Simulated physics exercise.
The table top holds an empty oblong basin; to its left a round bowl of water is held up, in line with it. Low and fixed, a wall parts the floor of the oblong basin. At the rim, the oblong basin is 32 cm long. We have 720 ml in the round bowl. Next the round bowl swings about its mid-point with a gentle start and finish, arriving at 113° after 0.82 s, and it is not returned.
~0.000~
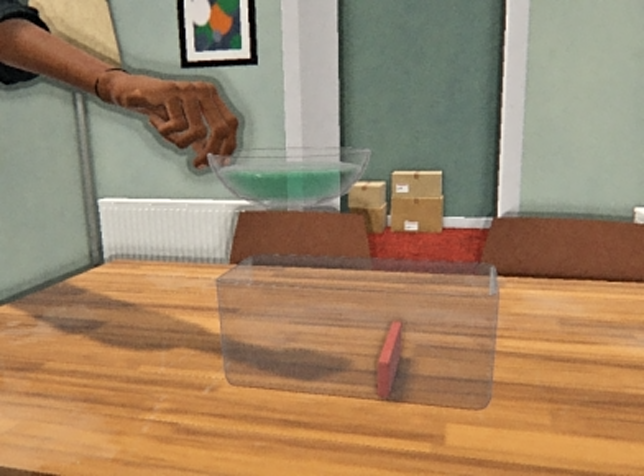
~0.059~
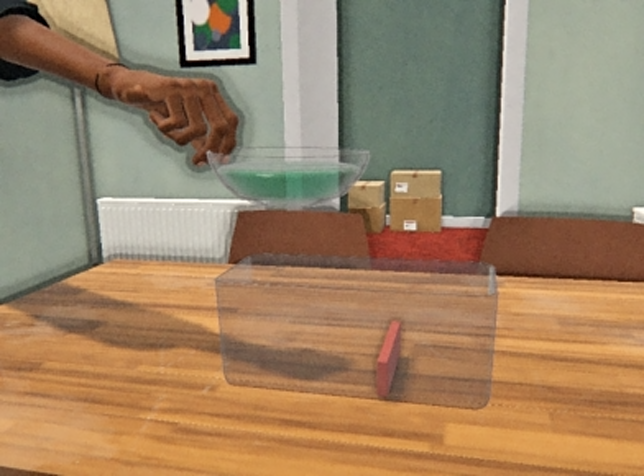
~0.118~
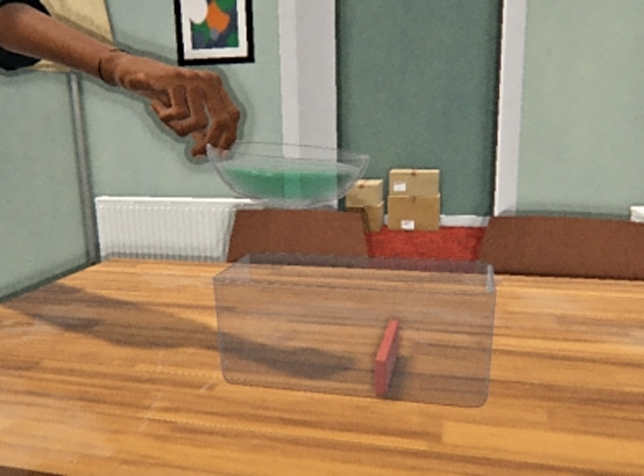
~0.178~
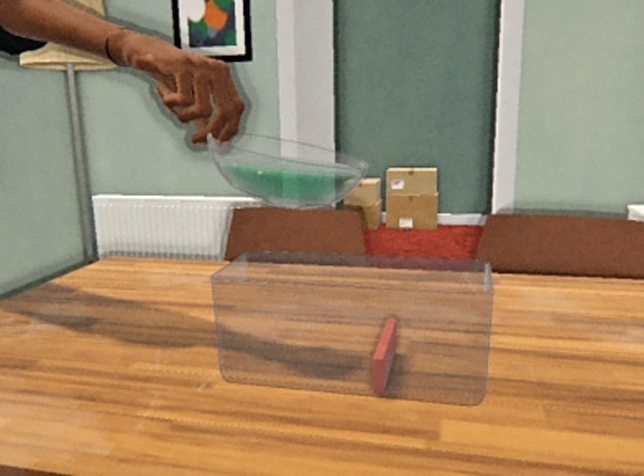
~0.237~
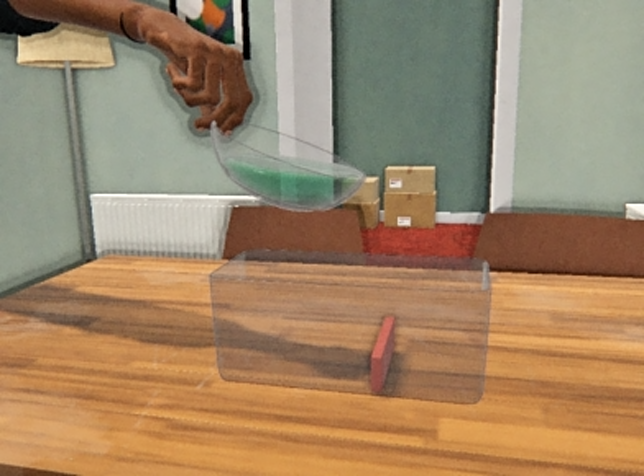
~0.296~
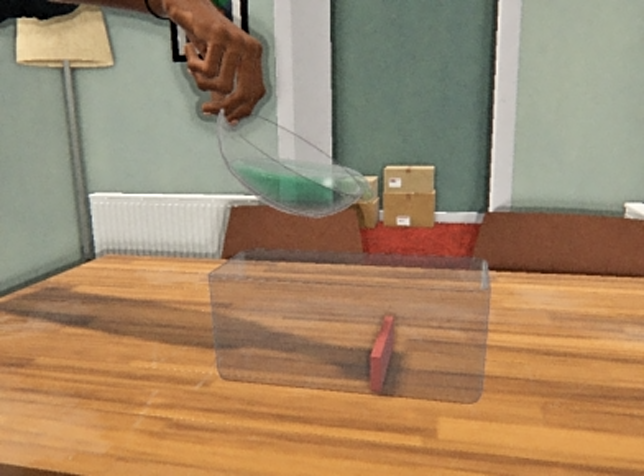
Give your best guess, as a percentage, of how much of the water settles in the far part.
I would say 51 per cent of it settles there.
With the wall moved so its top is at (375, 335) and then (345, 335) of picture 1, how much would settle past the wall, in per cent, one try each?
I'd say 70 percent on the first go, 85 percent on the next.
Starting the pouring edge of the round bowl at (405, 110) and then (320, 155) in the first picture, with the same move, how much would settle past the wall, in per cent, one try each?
Respectively about 65 and 10 percent.
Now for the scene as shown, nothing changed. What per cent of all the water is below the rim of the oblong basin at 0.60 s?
Around 90%.
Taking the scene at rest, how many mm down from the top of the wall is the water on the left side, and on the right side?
Near 32 mm for the left and near 18 mm for the right.
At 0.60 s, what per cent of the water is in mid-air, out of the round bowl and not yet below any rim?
It comes to roughly 7 per cent.
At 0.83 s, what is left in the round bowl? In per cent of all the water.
Around 0 percent of it.
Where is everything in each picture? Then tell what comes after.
It leans 0°; its right rim is at (368, 153); the water meets the walls at (226, 168) and (362, 168); the oblong basin's rim runs from (235, 268) to (496, 281); the wall's top is at (391, 342), in the first picture.
It leans 1°; its right rim is at (368, 155); the water meets the walls at (224, 166) and (361, 168), in the second picture.
It leans 6°; its right rim is at (367, 160); the water meets the walls at (224, 162) and (361, 170), in the third picture.
It leans 13°; its right rim is at (366, 169); the water meets the walls at (225, 158) and (361, 173), in the fourth picture.
It leans 22°; its right rim is at (364, 181); the water meets the walls at (229, 155) and (365, 174), in the fifth picture.
It leans 33°; its right rim is at (360, 196); the water meets the walls at (236, 158) and (350, 179); 8 per cent is over the edge, in the sixth picture.
By 0.60 s the tilt is 95° and 1 per cent is still to pour, 27 is left of the wall and 63 right of it.
By 0.83 s the tilt is 113° and 0 per cent is still to pour, 36 is left of the wall and 49 right of it.
By 1.06 s the tilt is 113° and 0 per cent is still to pour, 44 is left of the wall and 52 right of it.
By 1.32 s the tilt is 113° and 0 per cent is still to pour, 44 is left of the wall and 51 right of it.
At rest 44 per cent lies left of the wall, 51 right of it and 4 outside.
